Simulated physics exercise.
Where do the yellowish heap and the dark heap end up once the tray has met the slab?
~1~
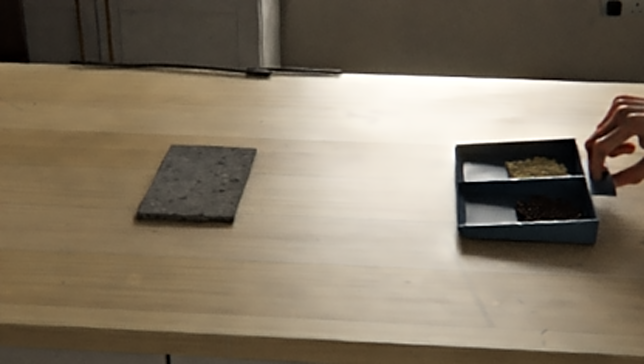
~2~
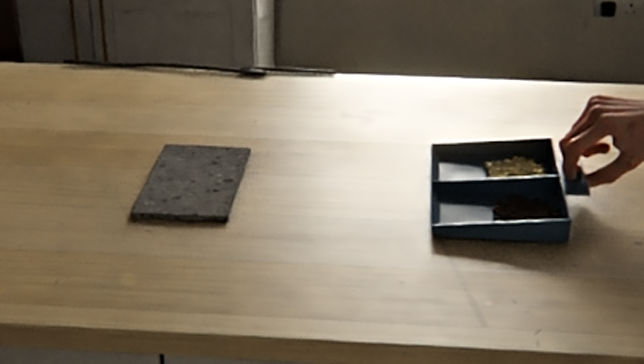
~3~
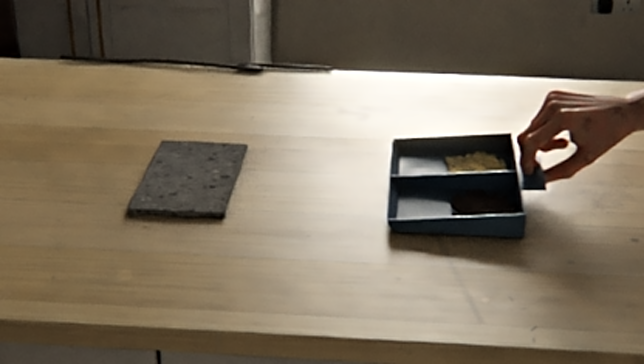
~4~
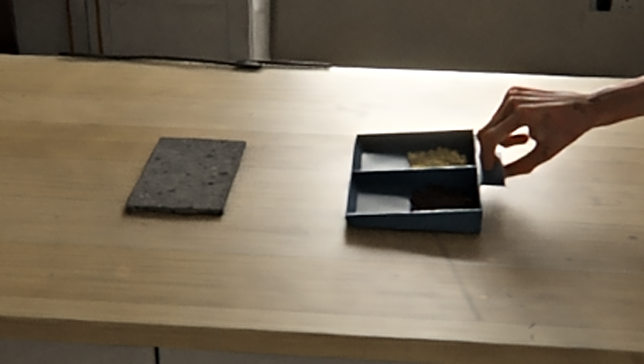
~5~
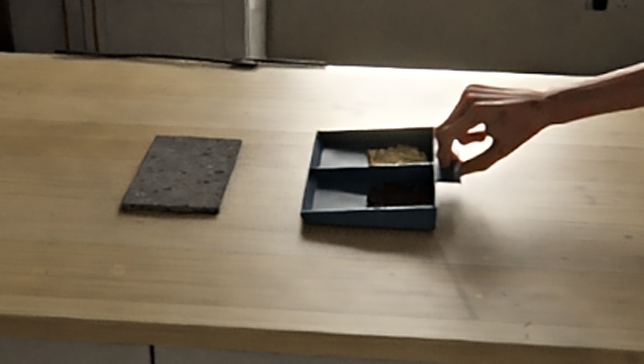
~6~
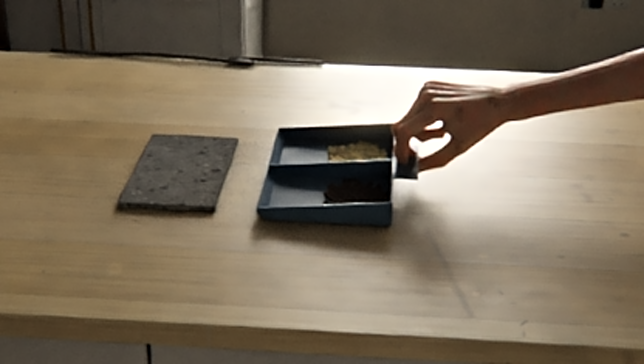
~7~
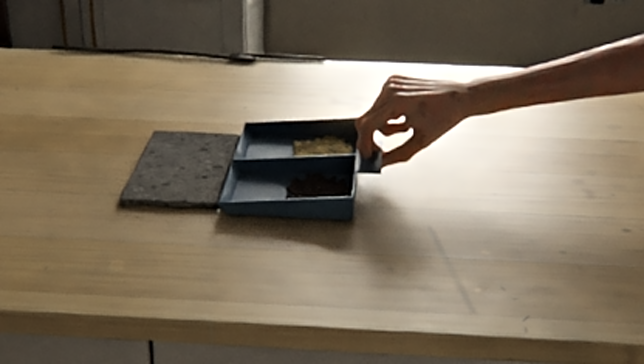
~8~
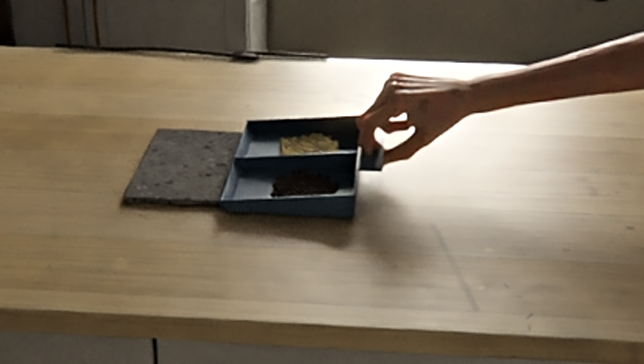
Both shift a little to the left, towards the front rim, but each one stays inside its own compartment of the tray.
A dark blue tray with two compartments sits at the right of a pale wooden counter, seen from the front and slightly above, with a hand gripping its right side. The farther compartment holds a yellowish heap of dry, loose bits, and the nearer one holds a very dark heap. A flat, dark grey slab lies to the left. The hand slides the tray steadily left across the wood until it meets the slab and stops. Both heaps then shift a little further left towards the front rim, each staying inside its own compartment.
